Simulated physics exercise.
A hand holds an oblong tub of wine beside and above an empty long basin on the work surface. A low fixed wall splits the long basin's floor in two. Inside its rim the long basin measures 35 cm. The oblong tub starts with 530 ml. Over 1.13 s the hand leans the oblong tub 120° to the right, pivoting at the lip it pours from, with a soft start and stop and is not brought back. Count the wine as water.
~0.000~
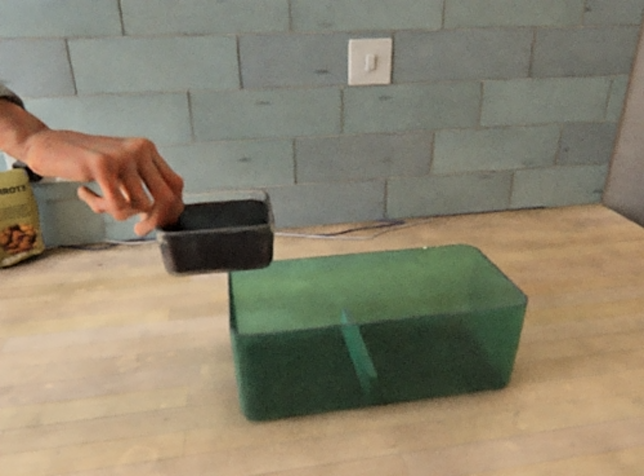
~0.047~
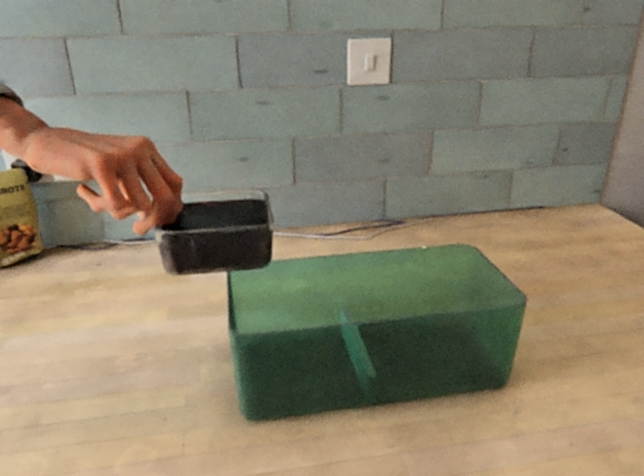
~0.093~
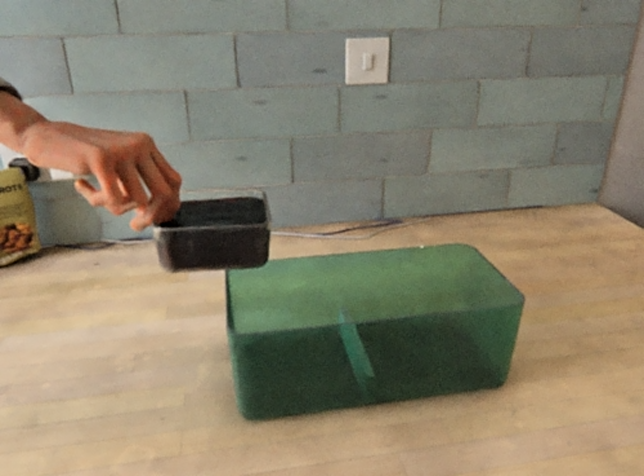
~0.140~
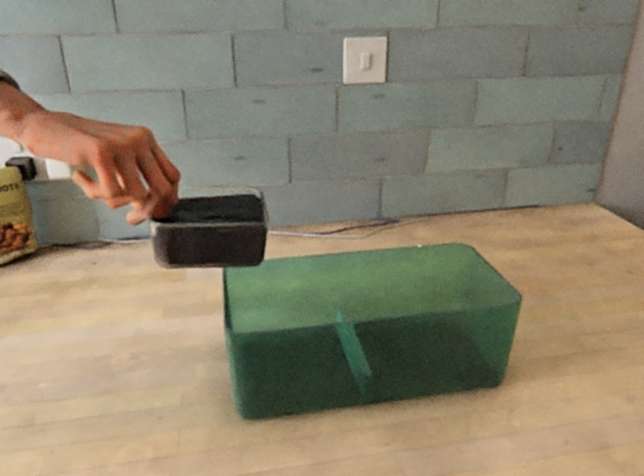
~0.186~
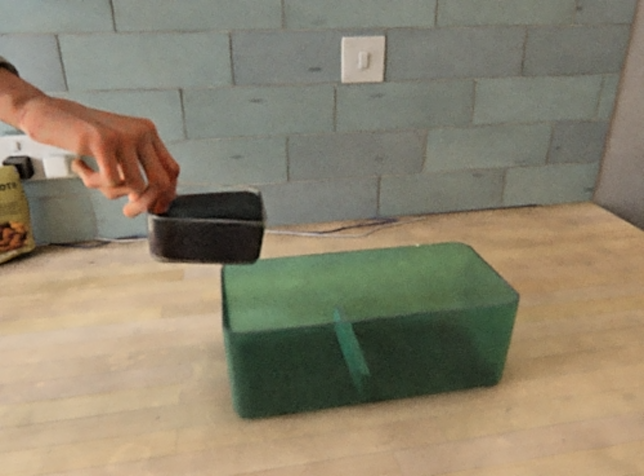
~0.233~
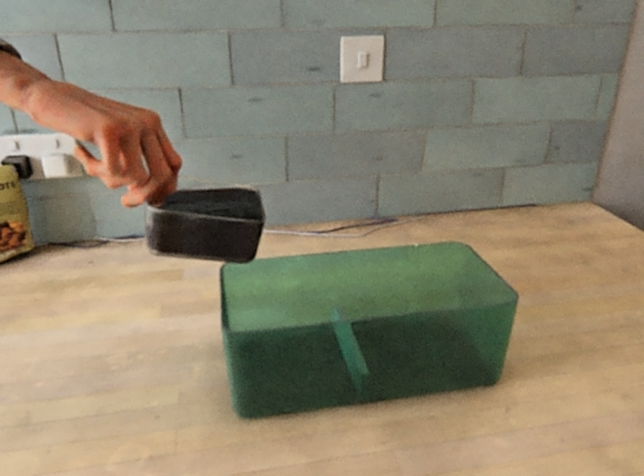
Hand tilting a small dark oblong tub slightly to the right beside and above a long green basin on a wooden work surface.
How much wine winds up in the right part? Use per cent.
About 49 per cent.
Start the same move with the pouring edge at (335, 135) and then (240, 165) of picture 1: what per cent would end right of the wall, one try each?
In turn about 90 and 15 per cent.
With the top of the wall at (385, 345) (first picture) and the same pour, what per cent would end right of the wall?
In that case some 10 per cent.
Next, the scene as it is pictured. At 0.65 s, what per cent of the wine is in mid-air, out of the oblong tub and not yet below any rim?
Some 46 per cent.
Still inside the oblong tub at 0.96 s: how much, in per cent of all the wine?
Some 1 per cent.
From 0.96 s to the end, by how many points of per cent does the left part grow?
About 7 per cent.
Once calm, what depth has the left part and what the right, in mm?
Some 10 mm on the left and 8 mm on the right.
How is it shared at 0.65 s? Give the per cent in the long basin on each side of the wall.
Near 22 on the left, 0 on the right.
By 0.65 s the tilt is 74° and 31 per cent is still to pour, 23 is left of the wall and 0 right of it.
By 0.96 s the tilt is 113° and 1 per cent is still to pour, 42 is left of the wall and 49 right of it.
By 1.28 s the tilt is 120° and 0 per cent is still to pour, 49 is left of the wall and 49 right of it.
By 1.63 s the tilt is 120° and 0 per cent is still to pour, 49 is left of the wall and 49 right of it.
At rest 49 per cent lies left of the wall, 49 right of it and 2 outside.
